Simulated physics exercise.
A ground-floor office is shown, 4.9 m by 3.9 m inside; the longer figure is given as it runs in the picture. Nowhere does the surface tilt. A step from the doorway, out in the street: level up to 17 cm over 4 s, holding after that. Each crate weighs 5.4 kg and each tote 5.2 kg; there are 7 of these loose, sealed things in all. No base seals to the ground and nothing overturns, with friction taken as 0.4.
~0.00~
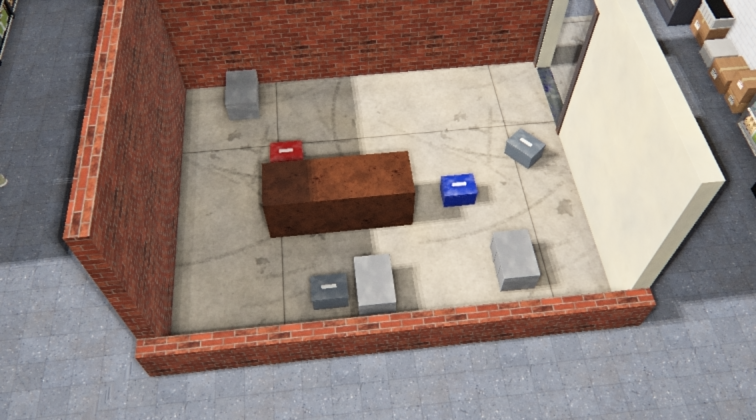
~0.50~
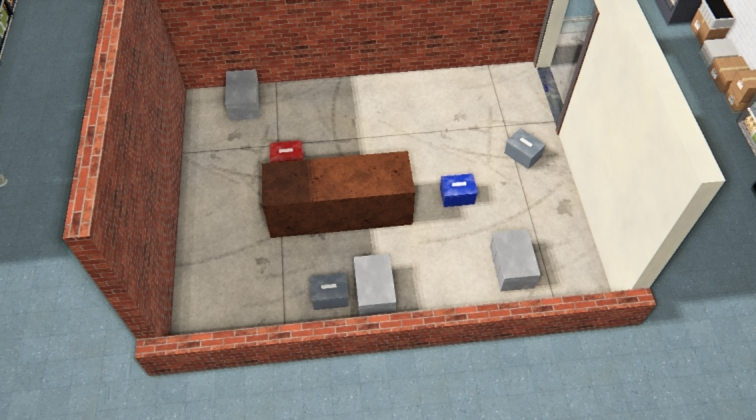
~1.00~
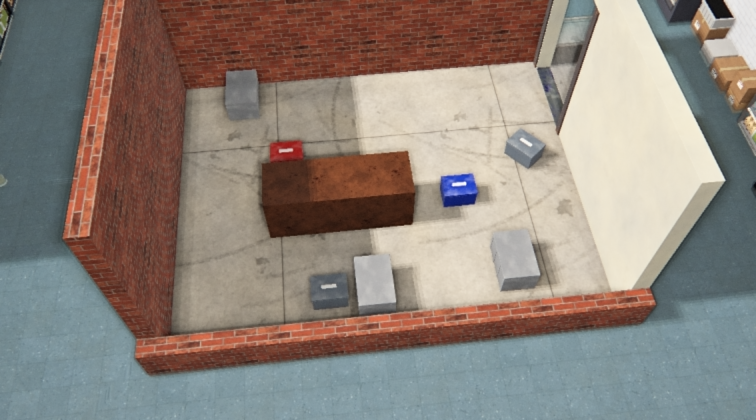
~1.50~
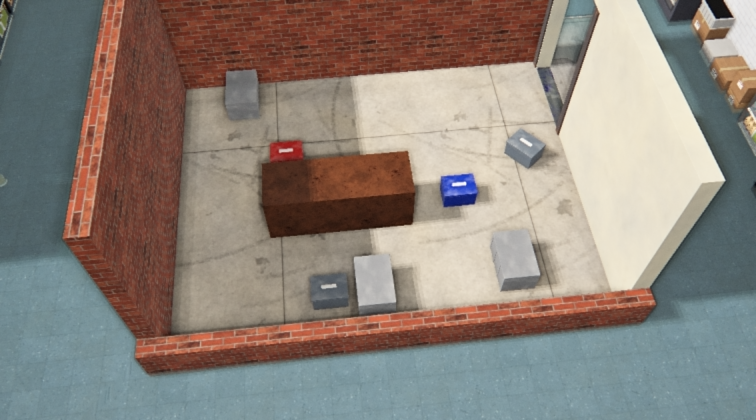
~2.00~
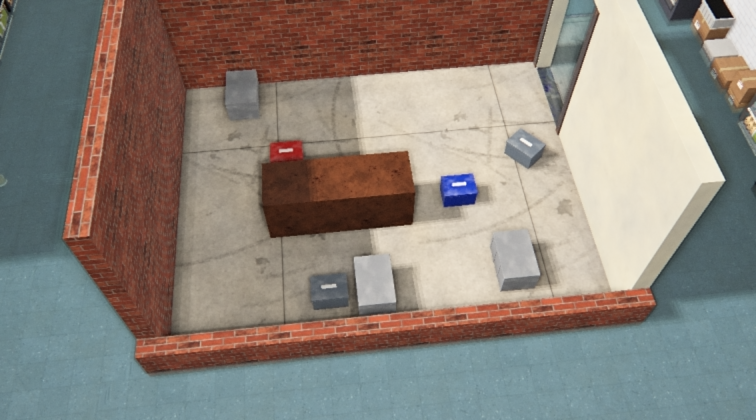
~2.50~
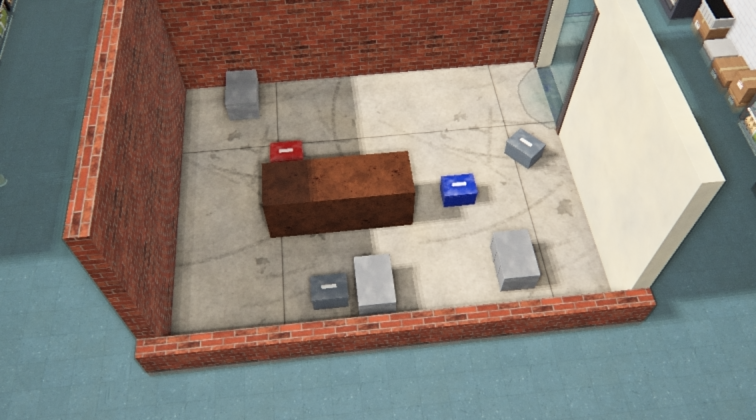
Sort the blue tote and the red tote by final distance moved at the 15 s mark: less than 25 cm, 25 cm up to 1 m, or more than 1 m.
At that point the blue tote stays nearly where it was, the red tote is more than 1 m off.
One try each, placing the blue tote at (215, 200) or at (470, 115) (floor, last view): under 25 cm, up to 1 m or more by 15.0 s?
Try one: Large displacement; try two: Large displacement.
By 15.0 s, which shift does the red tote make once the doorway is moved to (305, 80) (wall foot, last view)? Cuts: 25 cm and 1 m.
I'd expect the red tote to get swept far off.
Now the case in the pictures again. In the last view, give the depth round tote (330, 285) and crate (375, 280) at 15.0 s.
Roughly 5 and 4 cm.
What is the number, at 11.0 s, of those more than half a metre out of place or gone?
The number comes to 1.
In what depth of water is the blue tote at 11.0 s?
Roughly 2 cm at that moment.
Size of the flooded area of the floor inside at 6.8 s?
My estimate is roughly 11.0 m2.
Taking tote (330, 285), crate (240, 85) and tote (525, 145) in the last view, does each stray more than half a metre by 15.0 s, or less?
Going one by one, I get above, above and within.
After 3.5 s the blue tote is near (459, 185), 0.0 m from its start, aground; the red tote is near (286, 151), 0.0 m from its start, aground; 0 afloat.
After 6.8 s the blue tote is near (459, 185), 0.0 m from its start, aground; the red tote is near (251, 160), 0.4 m from its start, aground; 1 afloat.
After 11.0 s the blue tote is near (459, 185), 0.0 m from its start, aground; the red tote is near (250, 315), 2.3 m from its start, afloat; 2 afloat.
After 15.0 s the blue tote is near (461, 185), 0.0 m from its start, afloat; the red tote is near (546, 262), 3.4 m from its start, afloat; 6 afloat.
